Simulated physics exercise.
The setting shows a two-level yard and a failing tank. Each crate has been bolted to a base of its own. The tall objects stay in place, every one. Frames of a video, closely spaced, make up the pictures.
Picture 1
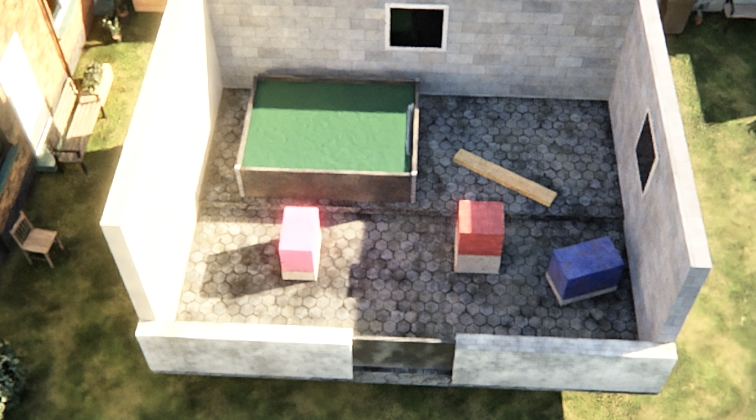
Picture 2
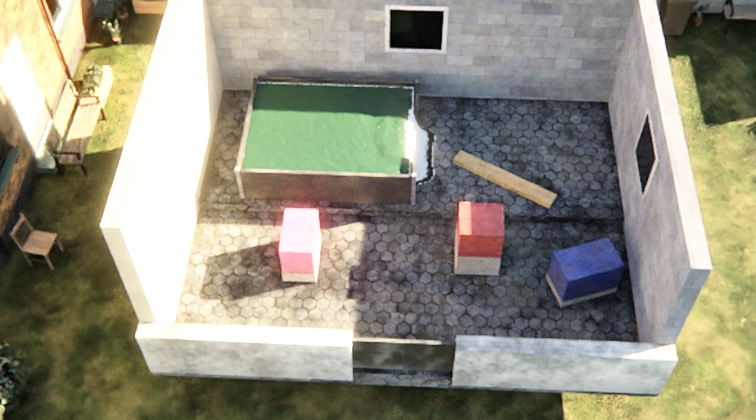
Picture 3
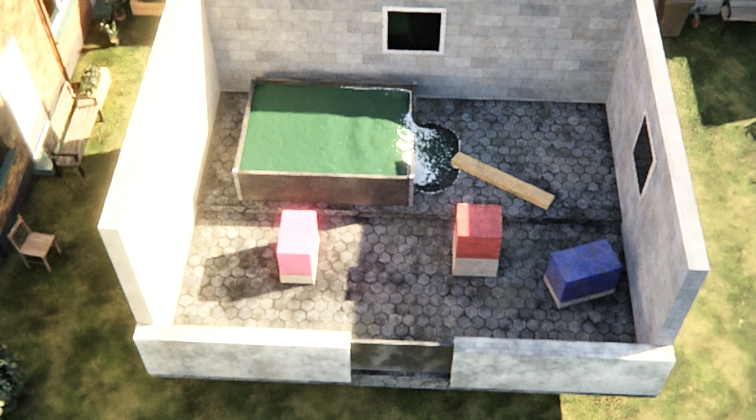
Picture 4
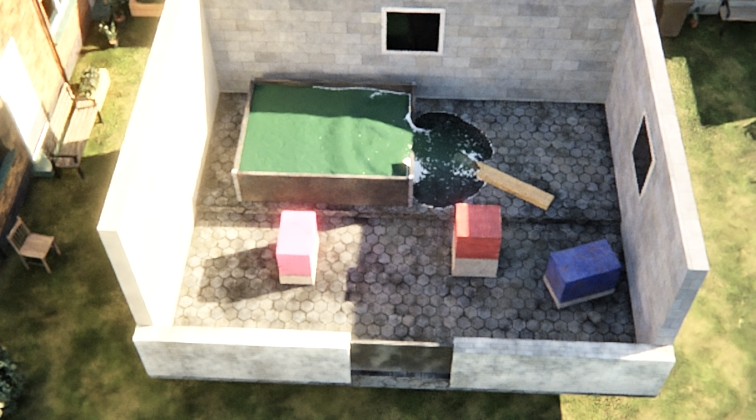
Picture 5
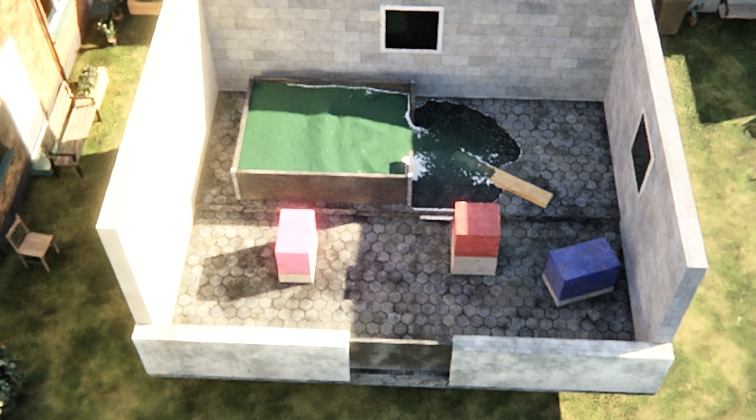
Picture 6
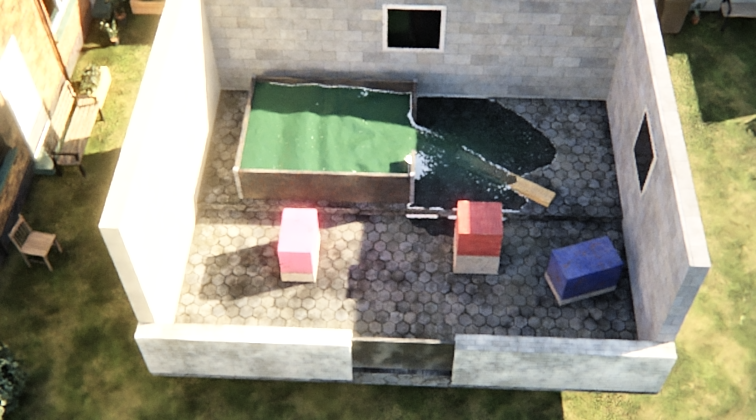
Green water pouring from the right side of a tank, spreading across courtyard paving, over a wooden plank and toward a red-topped block.
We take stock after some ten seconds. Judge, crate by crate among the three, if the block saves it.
Result: The red crate is going to stay free of water. The pink crate is going to stay free of water. The blue crate is going to get water on it.
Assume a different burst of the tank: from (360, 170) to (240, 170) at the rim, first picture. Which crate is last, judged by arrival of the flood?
My answer: The blue-painted one.
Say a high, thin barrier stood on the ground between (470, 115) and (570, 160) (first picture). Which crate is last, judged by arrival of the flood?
The pink crate.
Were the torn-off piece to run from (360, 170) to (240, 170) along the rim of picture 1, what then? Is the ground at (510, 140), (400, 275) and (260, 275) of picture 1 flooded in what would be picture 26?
Point by point: Unwetted, drenched, drenched.
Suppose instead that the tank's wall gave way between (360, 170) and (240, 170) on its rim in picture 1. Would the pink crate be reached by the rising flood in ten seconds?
Taking them one by one, the pink crate gets flooded.
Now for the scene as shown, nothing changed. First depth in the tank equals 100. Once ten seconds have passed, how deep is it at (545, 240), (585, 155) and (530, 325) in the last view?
First spot roughly 30 %, second 16 %, third 18 %.
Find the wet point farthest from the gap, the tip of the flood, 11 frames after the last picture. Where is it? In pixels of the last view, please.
About (633, 312).
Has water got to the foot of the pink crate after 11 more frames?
Pink dry.
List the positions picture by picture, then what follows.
The first picture shows still water in the water tank at (331, 126).
In the second picture, the front is at (420, 180), out from the gap at (413, 147).
In the third picture, the front is at (451, 136), out from the gap at (411, 149).
In the fourth picture, the front is at (487, 145), out from the gap at (410, 149).
In the fifth picture, water pours out at (409, 148) and has run to (515, 147).
In the sixth picture, the front is at (550, 150), out from the gap at (412, 146).
A moment on, water covers 35 % of the floor; the red crate water round its plinth, the pink crate not reached, the blue crate water round its plinth.
Next, water covers 40 % of the floor; the red crate water round its plinth, the pink crate not reached, the blue crate water round its plinth.
Then, water covers 50 % of the floor; the red crate water round its plinth, the pink crate not reached, the blue crate water round its plinth.
Later, water covers 75 % of the floor; the red crate water round its plinth, the pink crate water round its plinth, the blue crate water round its plinth.
In the end, water covers 95 % of the floor; the red crate stayed above the water, the pink crate stayed above the water, the blue crate was topped.
